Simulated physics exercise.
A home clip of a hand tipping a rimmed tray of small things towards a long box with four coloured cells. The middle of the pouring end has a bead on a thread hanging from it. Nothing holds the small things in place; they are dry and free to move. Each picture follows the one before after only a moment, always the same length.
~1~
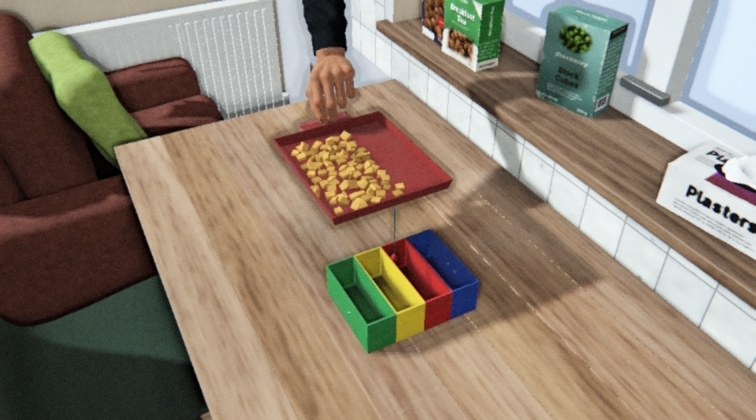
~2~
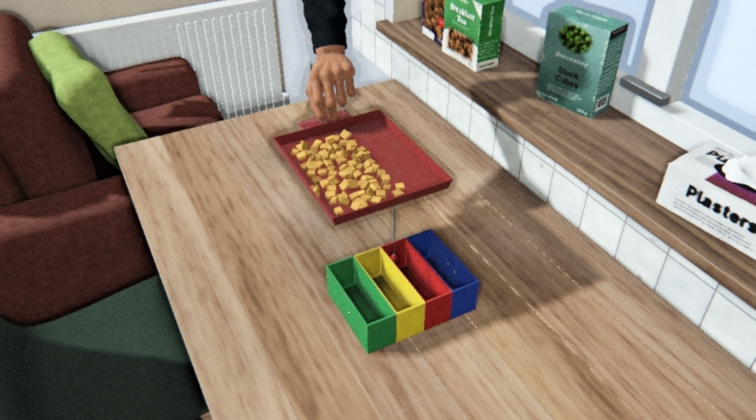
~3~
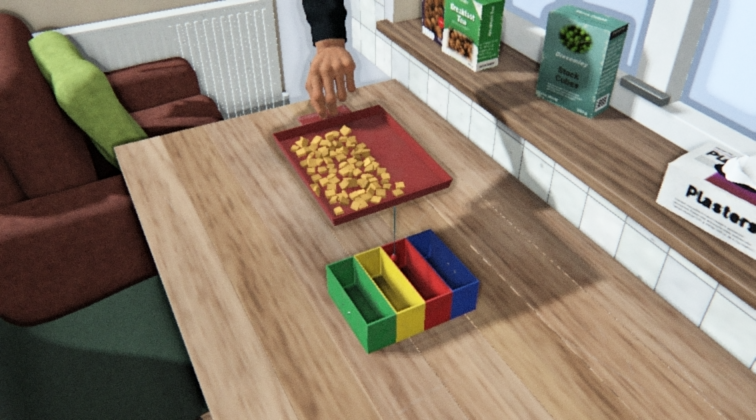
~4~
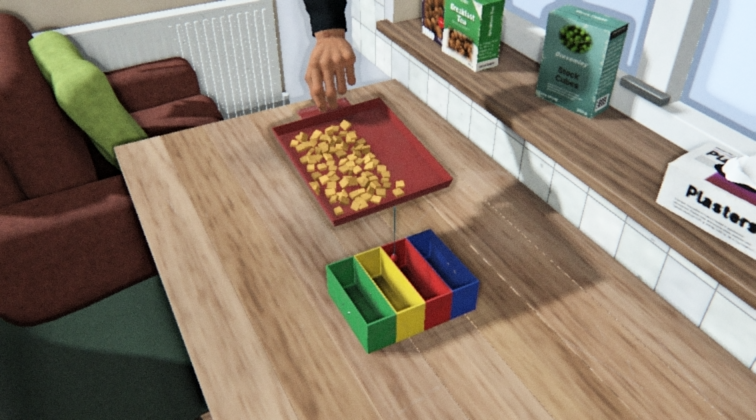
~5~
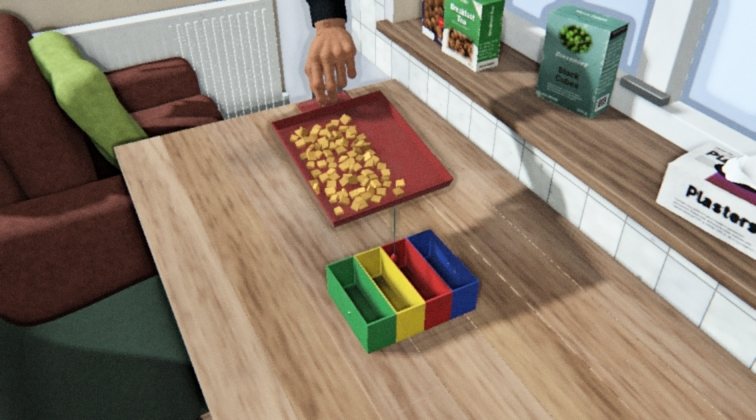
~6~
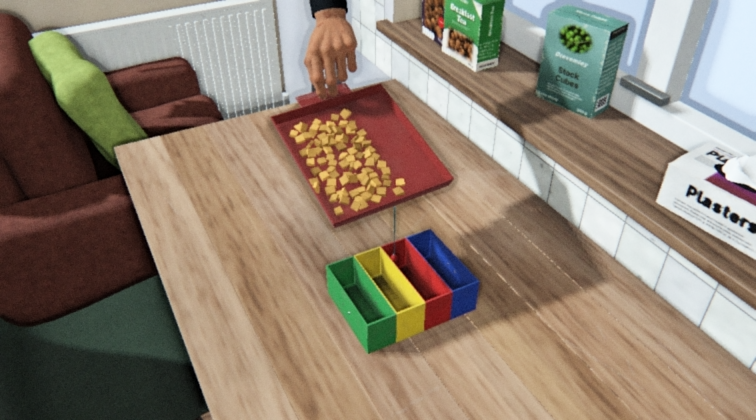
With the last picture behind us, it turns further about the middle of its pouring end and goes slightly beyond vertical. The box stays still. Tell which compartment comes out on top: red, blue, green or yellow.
It is green that comes out on top.
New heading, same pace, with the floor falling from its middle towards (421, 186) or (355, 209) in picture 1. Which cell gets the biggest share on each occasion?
That blue cell, then the green cell.
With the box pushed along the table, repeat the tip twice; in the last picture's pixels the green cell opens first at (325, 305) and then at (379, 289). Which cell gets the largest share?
The yellow one; green.
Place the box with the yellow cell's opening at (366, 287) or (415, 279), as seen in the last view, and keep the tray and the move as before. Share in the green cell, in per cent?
About 30 per cent first, then about 30 per cent.
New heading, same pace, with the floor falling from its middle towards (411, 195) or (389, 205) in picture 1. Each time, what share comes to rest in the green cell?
Lab note: Try 1 = 0 %, try 2 = 30 %.
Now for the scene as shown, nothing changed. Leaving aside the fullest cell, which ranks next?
It's the yellow cell that ends up second.
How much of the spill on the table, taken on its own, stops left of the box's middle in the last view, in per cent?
Roughly 100 percent.
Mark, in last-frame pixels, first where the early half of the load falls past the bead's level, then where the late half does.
The first part passes (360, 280); everything after passes (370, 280).
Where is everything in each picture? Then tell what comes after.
In the first picture, corners of the pouring end at (334, 215) and (449, 179), level; middle of the load at (344, 174), cereal squares; bead on its thread at (394, 258); green cell at (382, 331); yellow cell at (410, 320); red cell at (438, 308); blue cell at (464, 298).
In the second picture, corners of the pouring end at (334, 216) and (449, 178), level; middle of the load at (344, 174).
In the third picture, corners of the pouring end at (334, 217) and (449, 178), tipped barely, lowest at the left corner; middle of the load at (344, 172).
In the fourth picture, corners of the pouring end at (334, 218) and (450, 178), tipped a little, lowest at the left corner; middle of the load at (344, 169).
In the fifth picture, corners of the pouring end at (335, 219) and (450, 178), tipped a little, lowest at the left corner; middle of the load at (344, 166).
In the sixth picture, corners of the pouring end at (335, 220) and (450, 177), tipped a little, lowest at the left corner; middle of the load at (344, 164); green cell at (382, 331); yellow cell at (410, 320); red cell at (438, 308); blue cell at (464, 298).
Soon after the last picture, tray tipped steeply; all on the tray.
A little later, tray tipped right over; most on the tray; a small part in the green cell; a small part in the yellow cell; a small part falling or outside the box.
Later still, tray tipped past a quarter turn; about half in the green cell; about a quarter in the yellow cell; a small part in the red cell; about a quarter falling or outside the box.
At rest, tray tipped past a quarter turn; about half in the green cell; about a quarter in the yellow cell; a small part in the red cell; none in the blue cell; about a quarter outside the box.
